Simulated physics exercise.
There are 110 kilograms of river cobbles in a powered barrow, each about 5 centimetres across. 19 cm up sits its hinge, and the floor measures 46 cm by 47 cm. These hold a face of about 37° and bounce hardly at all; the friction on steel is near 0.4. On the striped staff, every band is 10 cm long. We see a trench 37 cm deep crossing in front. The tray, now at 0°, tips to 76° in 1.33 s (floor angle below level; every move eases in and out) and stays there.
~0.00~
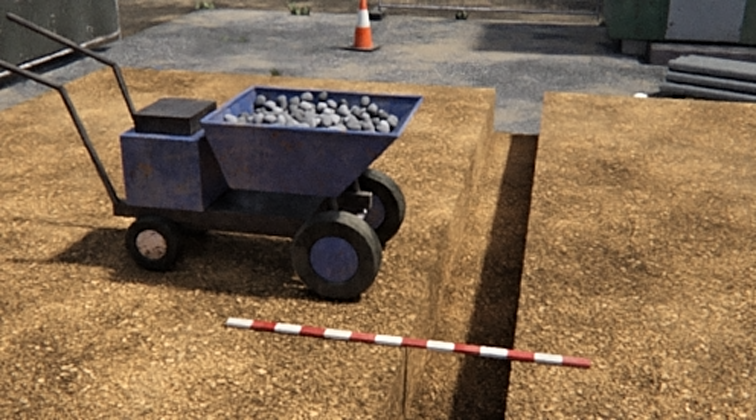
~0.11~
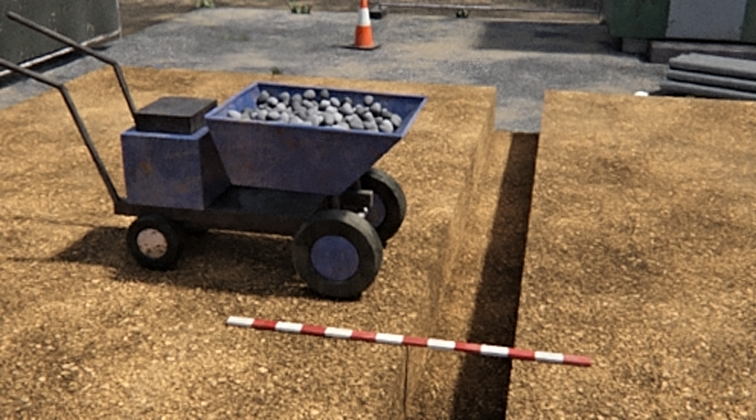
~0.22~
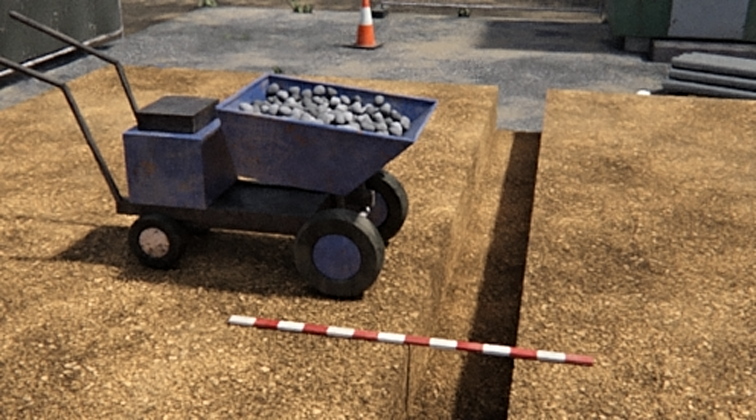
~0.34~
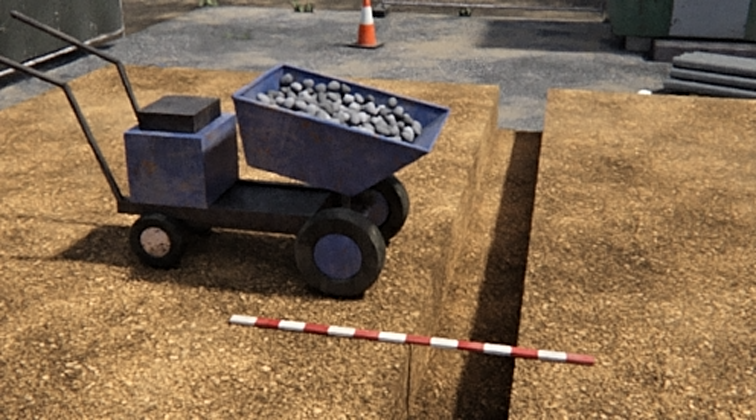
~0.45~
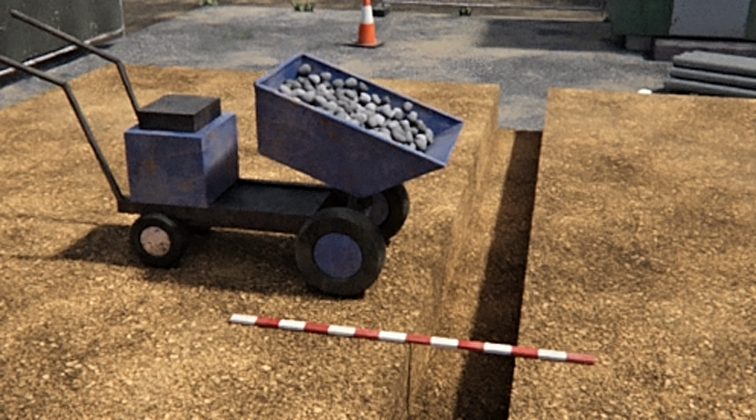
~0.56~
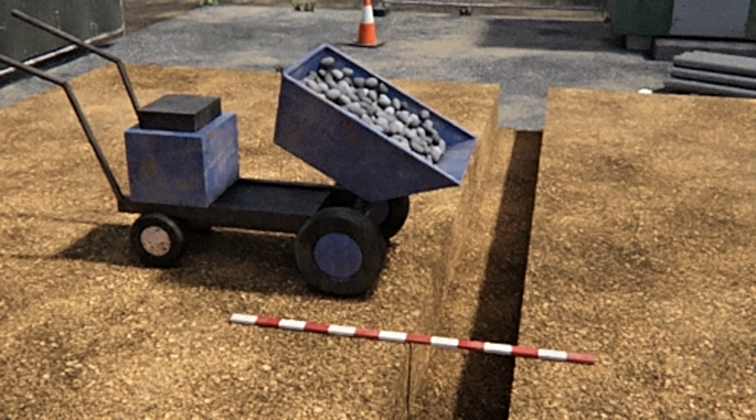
A blue dumper loaded with grey stones standing beside a narrow trench, its tray steadily tilting forward to the right.
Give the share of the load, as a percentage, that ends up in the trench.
63 %.
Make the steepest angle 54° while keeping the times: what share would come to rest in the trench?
In that case around 40 percent.
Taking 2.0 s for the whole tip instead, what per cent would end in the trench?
Close to 65 per cent then.
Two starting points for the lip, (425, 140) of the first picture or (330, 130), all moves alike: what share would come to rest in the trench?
10 %, then 100 %.
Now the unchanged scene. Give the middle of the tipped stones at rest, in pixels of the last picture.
I'd point somewhere around (509, 334).
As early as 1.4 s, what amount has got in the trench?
I'd put it near 30 per cent.
After 1.0 s the floor is at 64°; 100 % in the tray; the foremost stones are at (503, 243).
After 1.4 s the floor is at 76°; 43 % in the tray, 30 % in the trench, 27 % past the trench; the foremost stones are at (628, 293).
After 1.8 s the floor is at 76°; 9 % in the tray, 53 % in the trench, 38 % past the trench; the foremost stones are at (711, 272).
After 3.7 s the floor is at 76°; 0 % in the tray, 63 % in the trench, 37 % past the trench; the foremost stones are past the picture's edge.
